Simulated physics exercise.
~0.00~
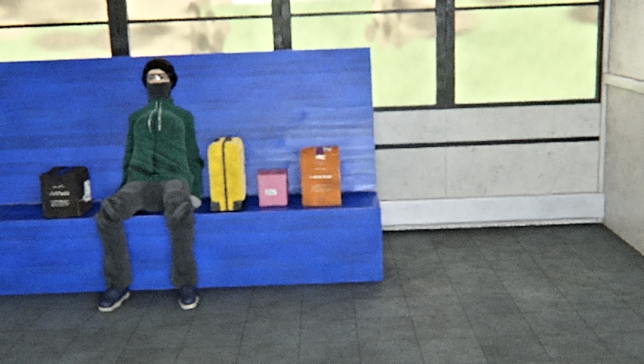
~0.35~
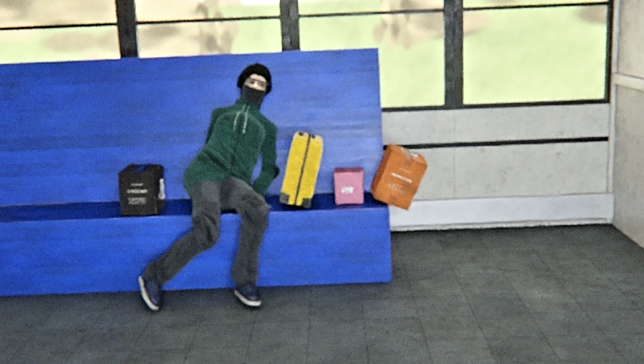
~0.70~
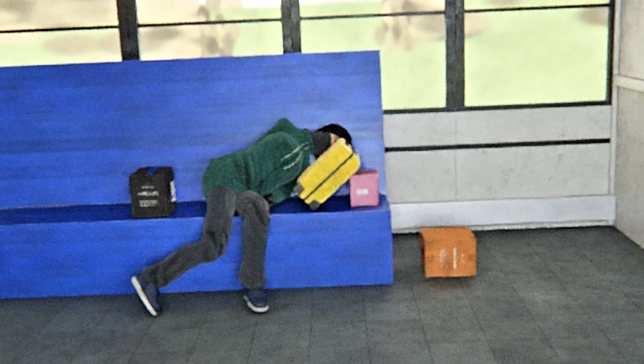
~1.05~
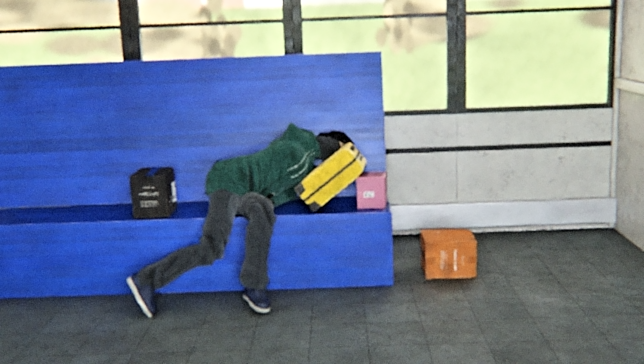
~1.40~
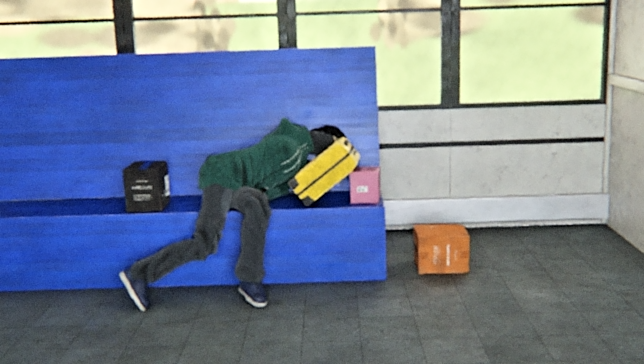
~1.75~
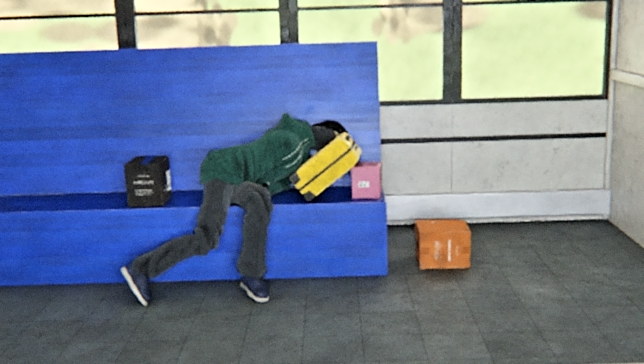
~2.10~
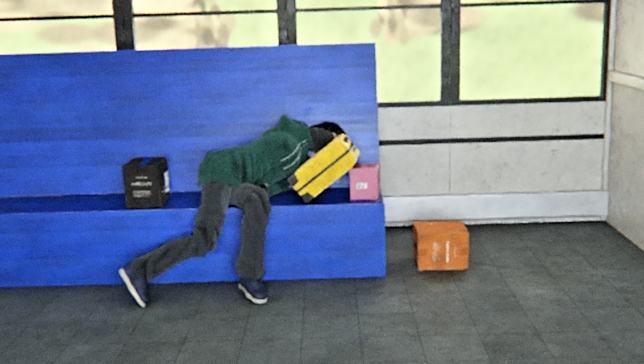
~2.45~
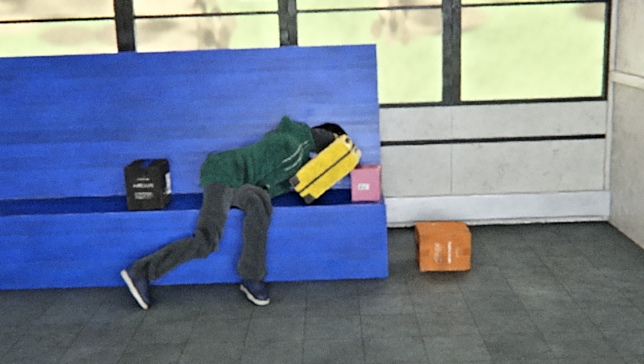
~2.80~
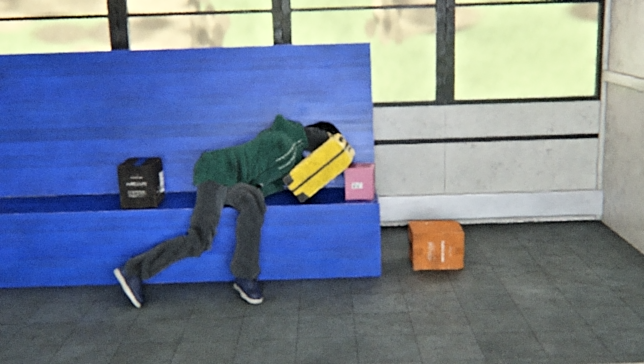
Masked passenger sliding right along a blue bench and slumping onto a leaning yellow case, as an orange pack drops to the floor.
